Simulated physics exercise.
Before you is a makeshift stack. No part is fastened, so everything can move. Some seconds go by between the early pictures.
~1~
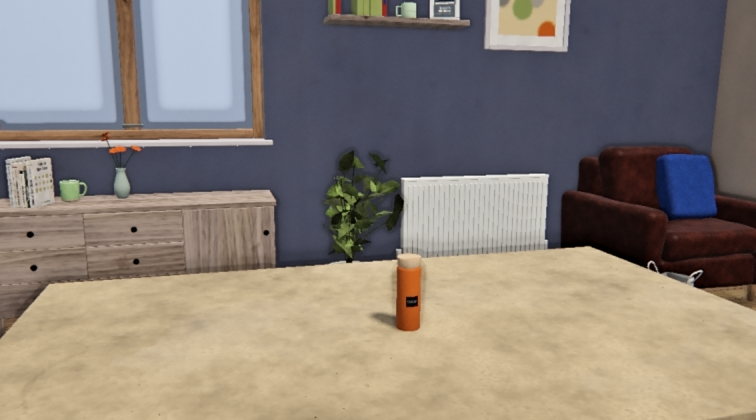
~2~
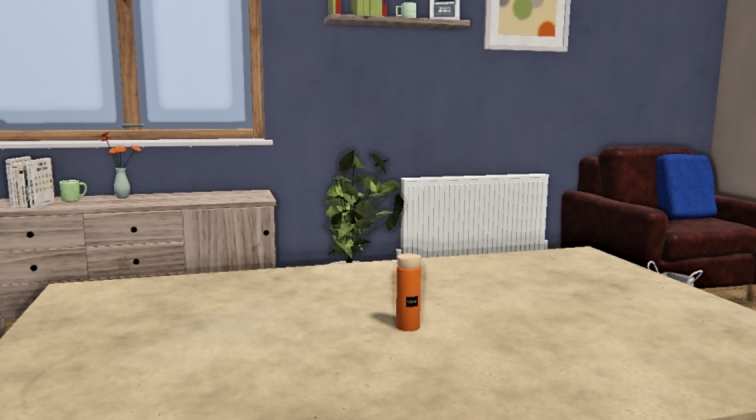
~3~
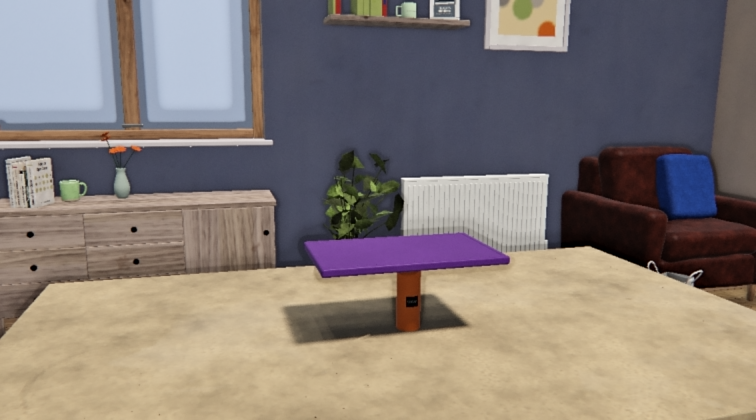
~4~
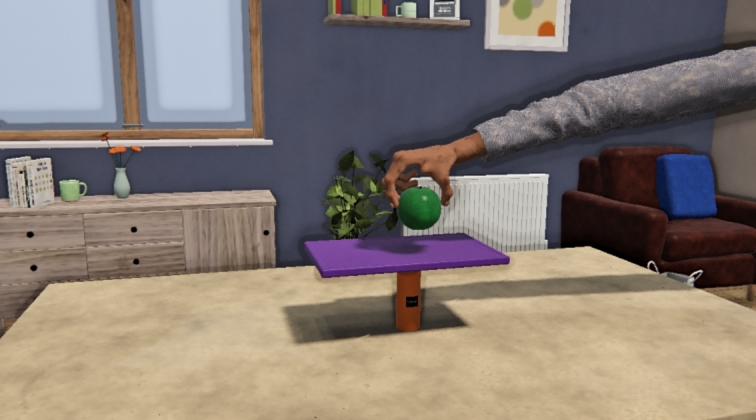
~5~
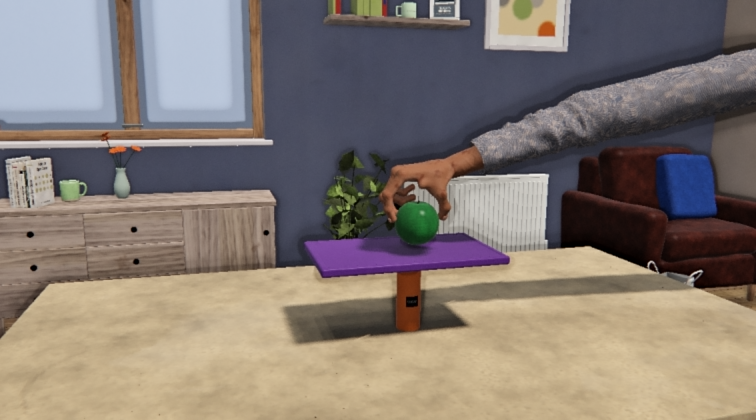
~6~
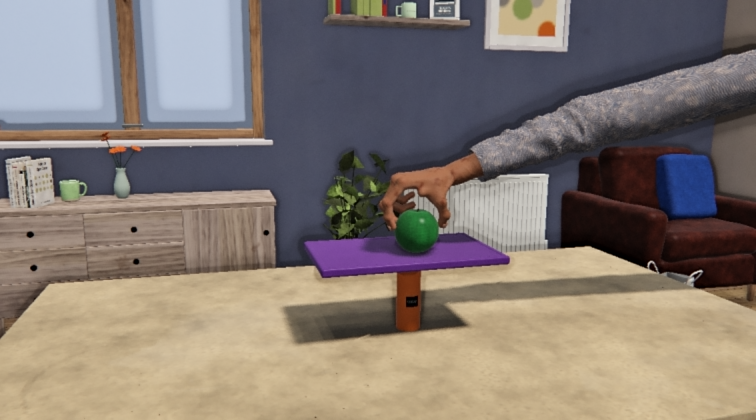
To begin with, an orange cylinder stands alone on a table in a living room, and nothing moves. Then a flat purple lid appears balanced across its top. A hand reaches in from the right holding a green apple and lowers it slightly onto the lid, still gripping it.
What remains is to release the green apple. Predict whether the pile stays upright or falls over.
I expect the stack to stay settled.
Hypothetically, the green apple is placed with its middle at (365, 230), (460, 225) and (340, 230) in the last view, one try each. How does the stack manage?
It goes over first, goes over second and goes over third.
Then, 0.20 s past the last view, nothing moves.
Then, 0.30 s past the last view, green apple resting near (417, 232).
Finally, all 3 still in place. Final places as the last picture's camera would see them, green apple near (417, 232). The stack keeps its balance.
